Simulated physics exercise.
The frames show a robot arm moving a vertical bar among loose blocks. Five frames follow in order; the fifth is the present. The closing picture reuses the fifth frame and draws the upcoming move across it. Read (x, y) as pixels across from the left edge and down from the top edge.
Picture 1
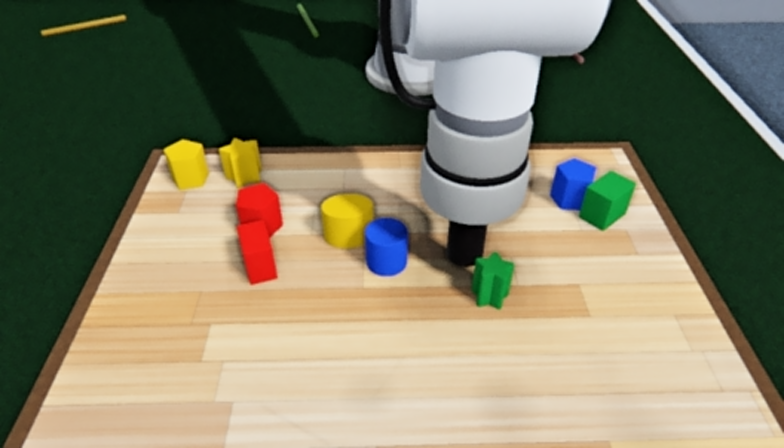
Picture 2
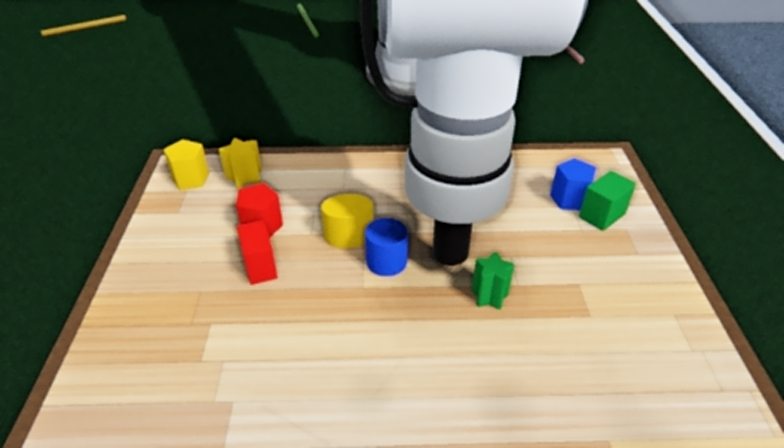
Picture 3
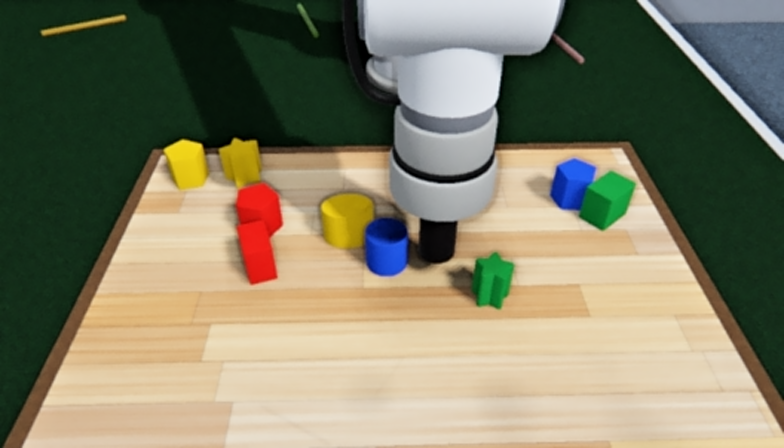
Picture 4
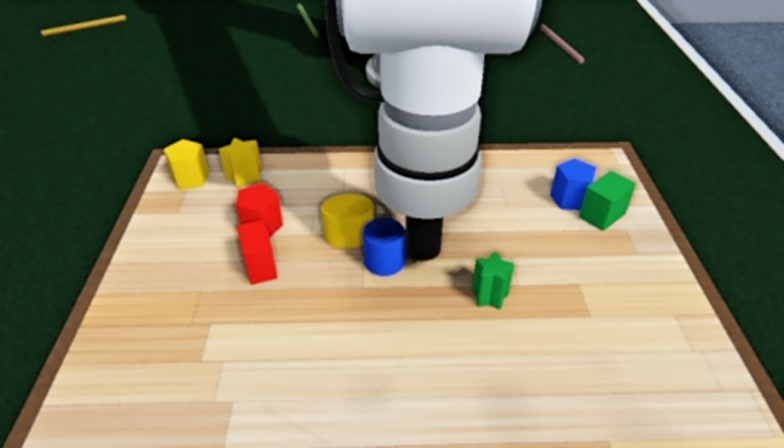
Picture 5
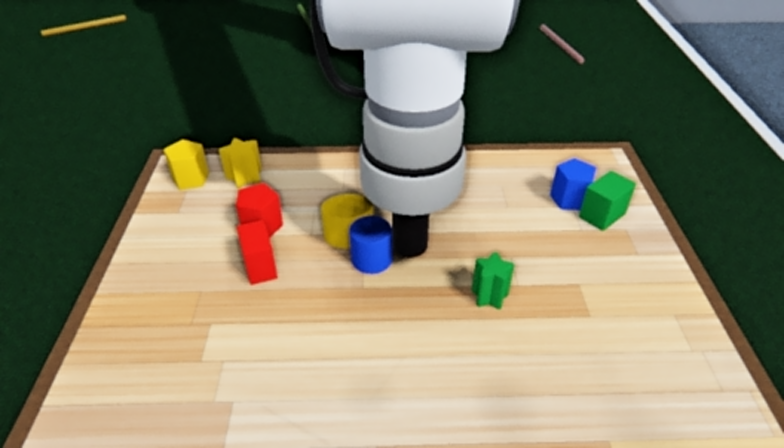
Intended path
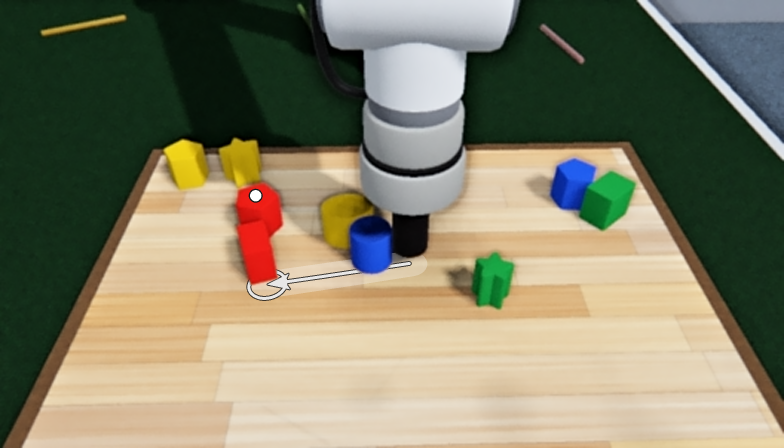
On a wooden tabletop, a robot arm sliding a black vertical bar left and nudging a blue cylinder slightly left among still blocks.
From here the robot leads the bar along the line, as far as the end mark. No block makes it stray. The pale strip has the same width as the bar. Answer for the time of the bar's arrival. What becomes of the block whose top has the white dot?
Undisturbed, or as good as.
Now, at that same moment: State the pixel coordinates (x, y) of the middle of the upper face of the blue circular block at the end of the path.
In the picture, that point is around (285, 223).
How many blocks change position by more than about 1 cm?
Shifted over 1 cm: Two.
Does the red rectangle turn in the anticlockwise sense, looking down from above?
No - that is not the case.
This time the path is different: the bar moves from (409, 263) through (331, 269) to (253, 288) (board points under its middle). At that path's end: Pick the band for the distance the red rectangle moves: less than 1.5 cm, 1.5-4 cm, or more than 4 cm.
My prediction: Between 1.5 and 4 cm.
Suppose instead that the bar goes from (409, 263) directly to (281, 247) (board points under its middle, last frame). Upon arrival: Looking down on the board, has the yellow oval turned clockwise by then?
Short answer: Yes.
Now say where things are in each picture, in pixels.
In the first picture, bar's lower end (465, 255); red rectangle (254, 236); red five-sided block (256, 196); yellow oval (347, 205); blue circular block (386, 231).
In the second picture, bar (450, 253); blocks still.
In the third picture, bar (437, 252); blocks still.
In the fourth picture, bar (423, 249); blue circular block (384, 230).
In the fifth picture, bar (410, 246); red rectangle (254, 236); red five-sided block (256, 196); yellow oval (347, 205); blue circular block (371, 228).
Drawn move, from (409, 263) to (267, 284); the dot is on the red five-sided block.
On the path given first. One third of the way, bar (361, 253); yellow oval (343, 203); blue circular block (325, 228).
Two thirds of the way, bar (312, 260); yellow oval (343, 203); blue circular block (291, 224).
At the end, bar (264, 267); red rectangle (237, 233), turned 30° clockwise; red five-sided block still; yellow oval (343, 203); blue circular block (285, 223).
